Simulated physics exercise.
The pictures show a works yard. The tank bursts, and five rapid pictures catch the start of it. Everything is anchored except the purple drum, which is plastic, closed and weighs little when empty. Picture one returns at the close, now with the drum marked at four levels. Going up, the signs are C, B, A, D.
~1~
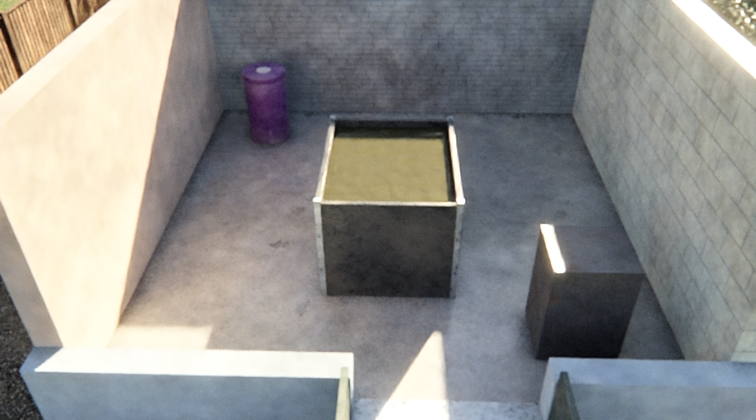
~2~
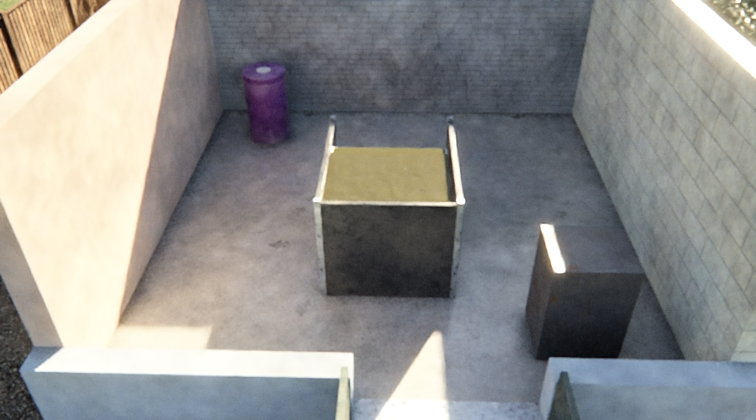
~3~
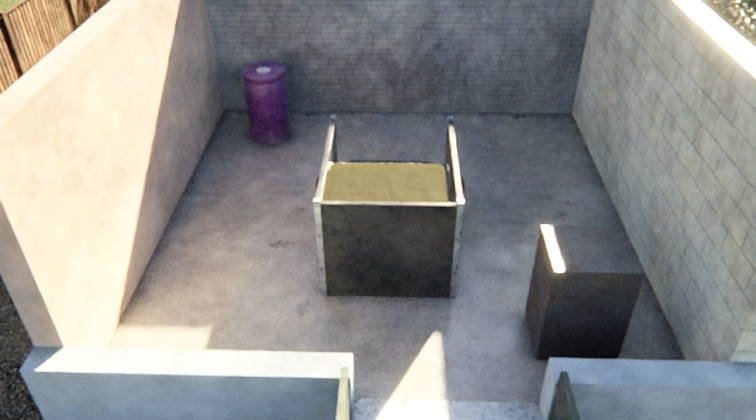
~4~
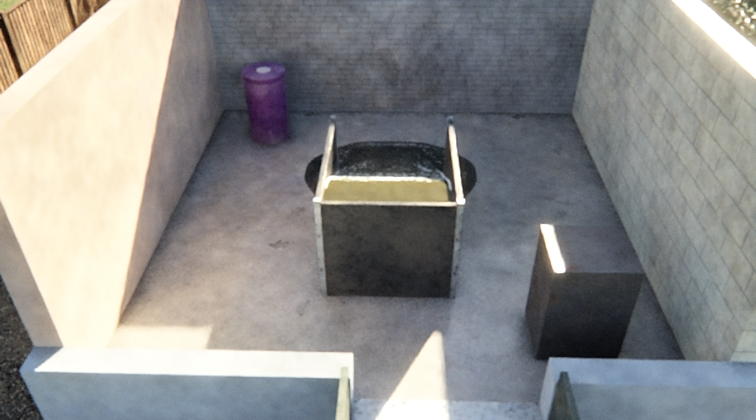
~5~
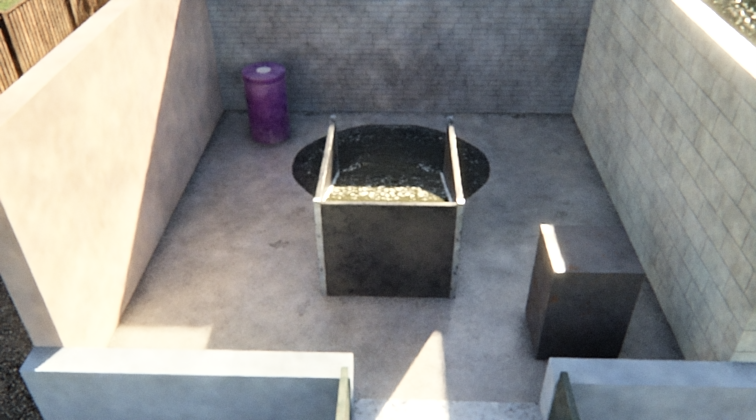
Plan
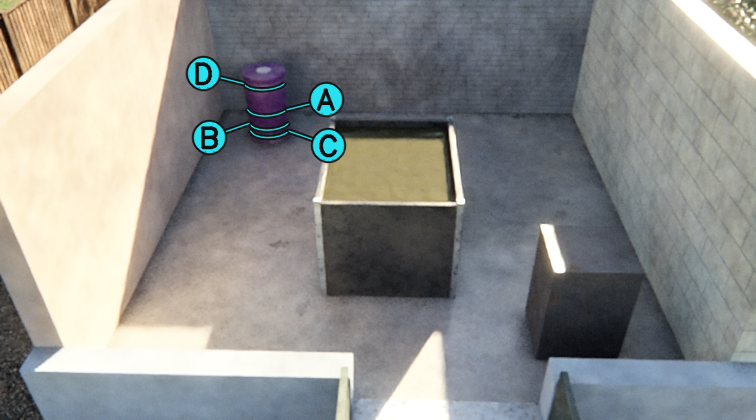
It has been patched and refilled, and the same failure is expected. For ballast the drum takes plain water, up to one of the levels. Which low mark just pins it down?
The answer is line A.
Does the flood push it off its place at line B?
Yes, it does.
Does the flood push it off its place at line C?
Yes, that goes wrong.
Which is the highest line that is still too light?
Here it is line B.
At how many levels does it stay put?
Two of the four.
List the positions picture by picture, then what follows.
Lid of the purple drum at (264, 70); tank full, its middle at (390, 164); open gate at (450, 360).
Water covers 2 % of the ground, mostly out of sight from here.
Water covers 6 % of the ground, mostly out of sight from here.
Water covers 10 % of the ground, mostly out of sight from here.
Lid of the purple drum at (264, 70); water covers 15 % of the ground and is seen nearest the drum at (305, 152).
On the marked copy, A at (264, 116); B at (266, 130); C at (267, 137); D at (261, 89); from the bottom up C, B, A, D.
If A is chosen, it shifts by a finger or two and stays.
If B is chosen, it is pushed about twice its own width away.
If C is chosen, it is pushed about 5 times its own width away.
If D is chosen, it does not move.
